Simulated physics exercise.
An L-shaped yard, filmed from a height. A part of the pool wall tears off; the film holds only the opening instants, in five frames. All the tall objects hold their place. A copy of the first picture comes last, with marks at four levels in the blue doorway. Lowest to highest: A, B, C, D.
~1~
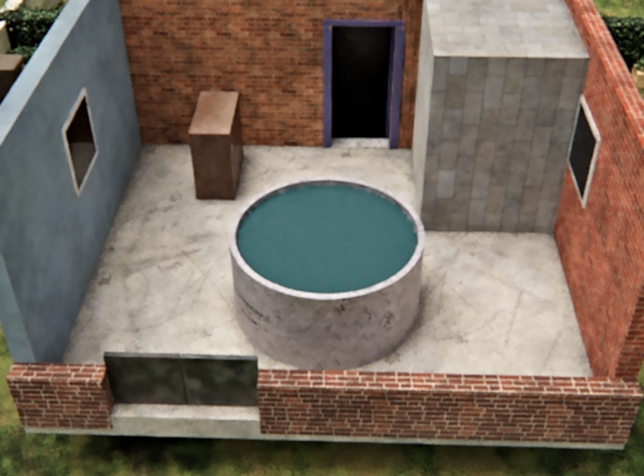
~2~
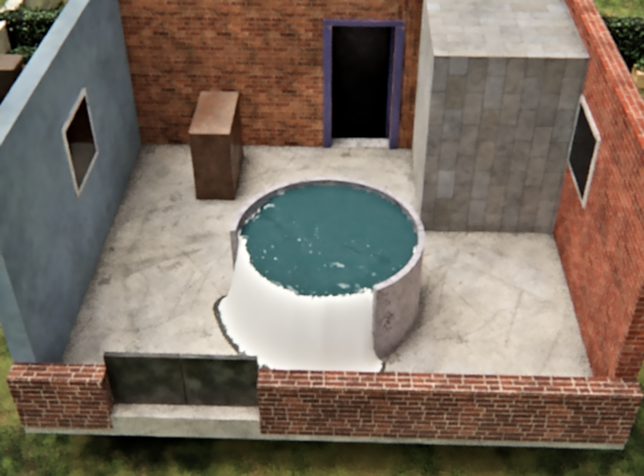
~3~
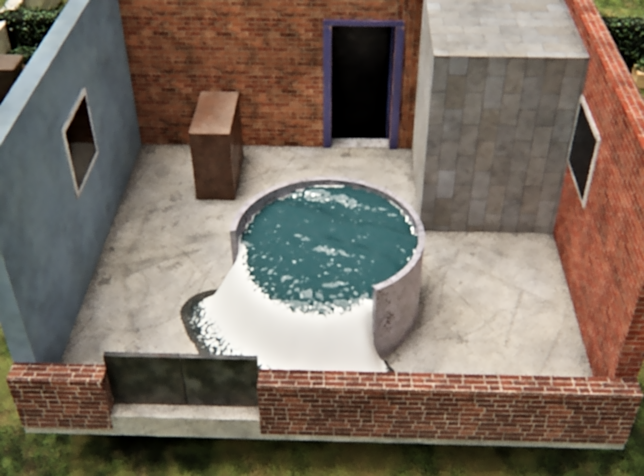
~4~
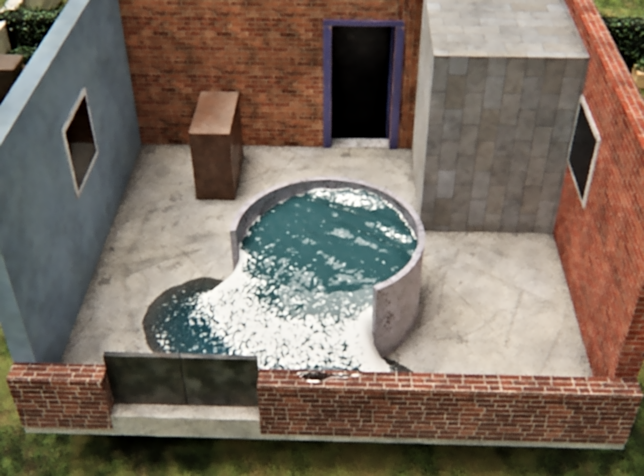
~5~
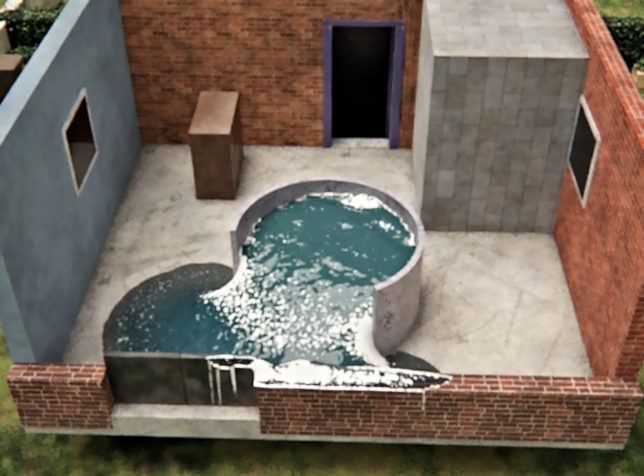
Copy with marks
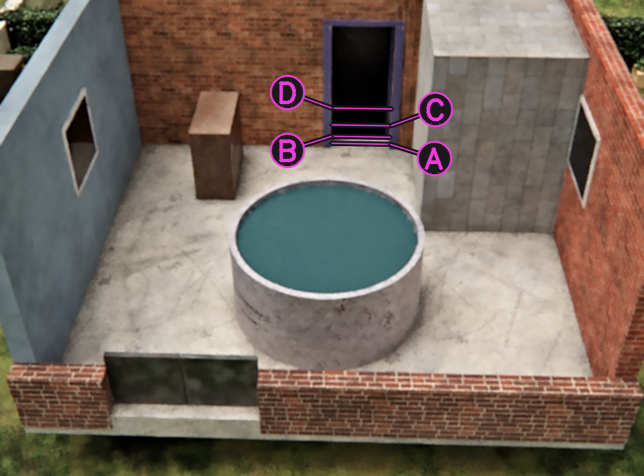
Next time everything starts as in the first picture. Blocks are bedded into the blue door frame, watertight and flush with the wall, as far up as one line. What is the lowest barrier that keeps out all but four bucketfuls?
The limit is B.
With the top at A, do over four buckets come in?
Yes, that goes wrong.
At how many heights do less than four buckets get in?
Three of them.
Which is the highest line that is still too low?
That would be A.
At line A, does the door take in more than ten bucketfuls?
Yes, it does.
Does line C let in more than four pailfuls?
No, that is safe.
On the marked copy, A at (360, 143); B at (361, 136); C at (361, 125); D at (361, 108); from the bottom up A, B, C, D.
With A, some 20 bucketfuls get in.
With B, a splash gets over, under a bucket.
With C, nothing gets over.
With D, nothing gets over.
